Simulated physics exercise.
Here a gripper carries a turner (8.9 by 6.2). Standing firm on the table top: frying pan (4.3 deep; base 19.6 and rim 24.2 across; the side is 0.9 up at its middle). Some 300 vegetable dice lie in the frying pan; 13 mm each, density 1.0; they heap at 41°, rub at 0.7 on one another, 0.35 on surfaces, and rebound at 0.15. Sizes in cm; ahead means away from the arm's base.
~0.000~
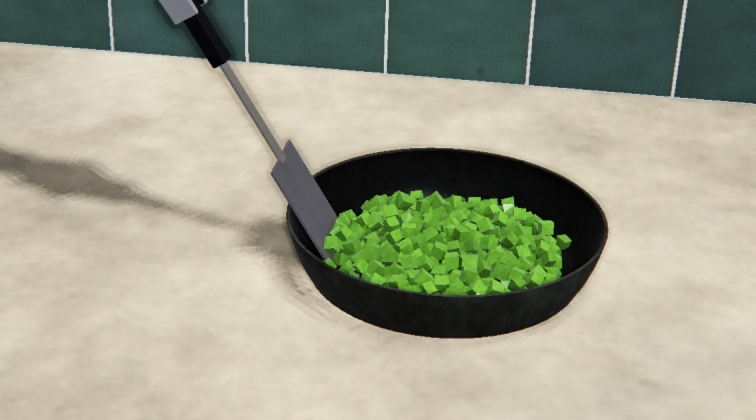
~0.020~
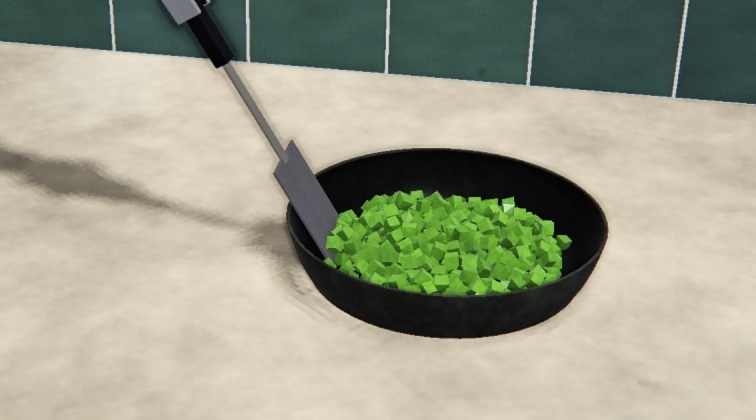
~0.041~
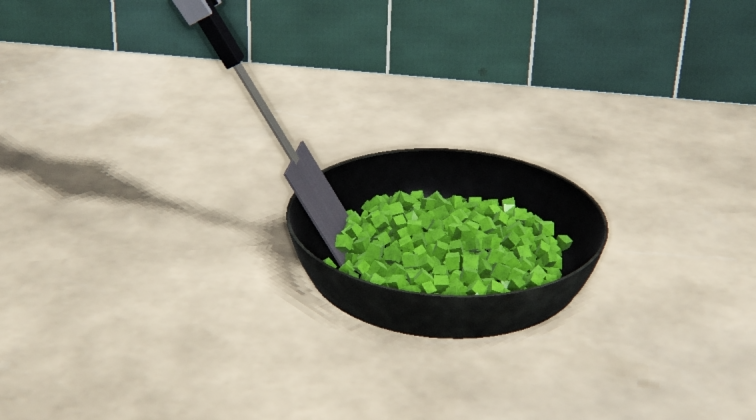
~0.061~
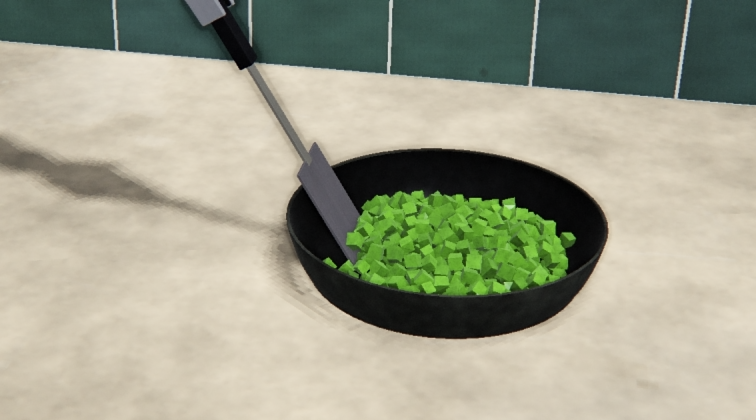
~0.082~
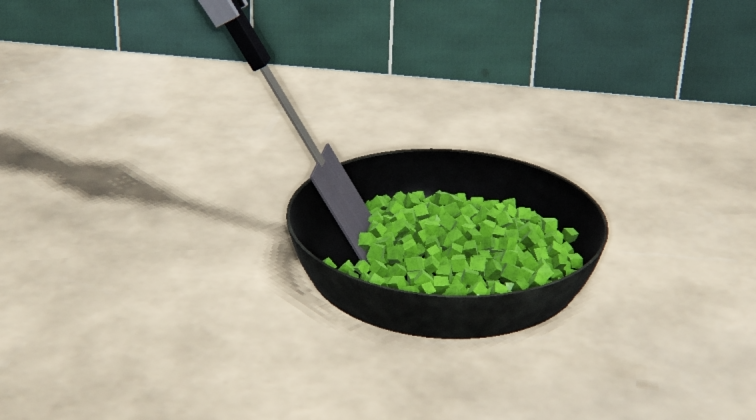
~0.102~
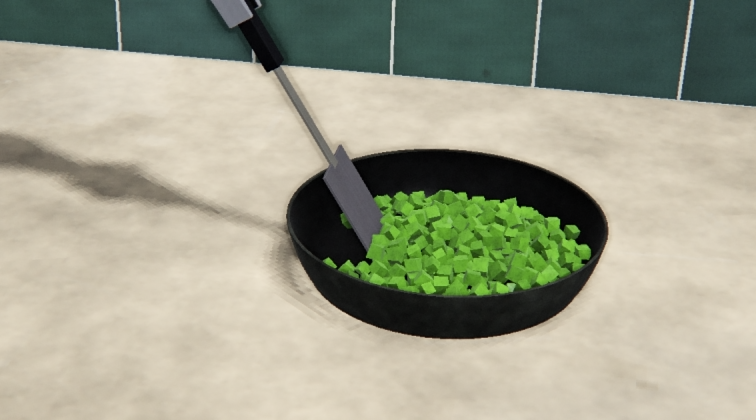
We see a gripper holding a turner at the left side of a black frying pan filled with green cubes; the turner moves slowly rightward through the pan, pushing the nearby cubes slightly to the right.
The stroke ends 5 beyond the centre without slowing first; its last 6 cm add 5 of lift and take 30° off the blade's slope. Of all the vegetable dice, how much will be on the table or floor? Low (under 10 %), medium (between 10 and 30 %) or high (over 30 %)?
On the table or floor the share is low, under 10 %.
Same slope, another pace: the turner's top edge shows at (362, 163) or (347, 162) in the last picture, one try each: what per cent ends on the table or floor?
Some 5 and 0 per cent.
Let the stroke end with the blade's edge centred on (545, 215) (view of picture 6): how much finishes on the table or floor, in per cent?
About 5 per cent.
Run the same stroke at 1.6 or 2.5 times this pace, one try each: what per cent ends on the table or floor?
About 5 and 10 per cent.
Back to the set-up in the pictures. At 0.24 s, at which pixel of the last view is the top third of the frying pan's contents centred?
At about (514, 236).
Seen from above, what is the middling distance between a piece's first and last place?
Roughly 2 cm.
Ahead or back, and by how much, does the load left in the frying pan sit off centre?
Some 3.5 cm ahead.
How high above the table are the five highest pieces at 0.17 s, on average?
About 4 cm.
After 0.17 s, sloping 58°, highest piece 4 above the table; 299 in the frying pan.
After 0.24 s, sloping 42°, highest piece 6 above the table; 299 in the frying pan.
After 0.48 s, sloping 29°, highest piece 5 above the table; 299 in the frying pan.
After 1.53 s, sloping 29°, highest piece 5 above the table; 299 in the frying pan.
At rest, 299 in the frying pan. That is 0 % on the table or floor.
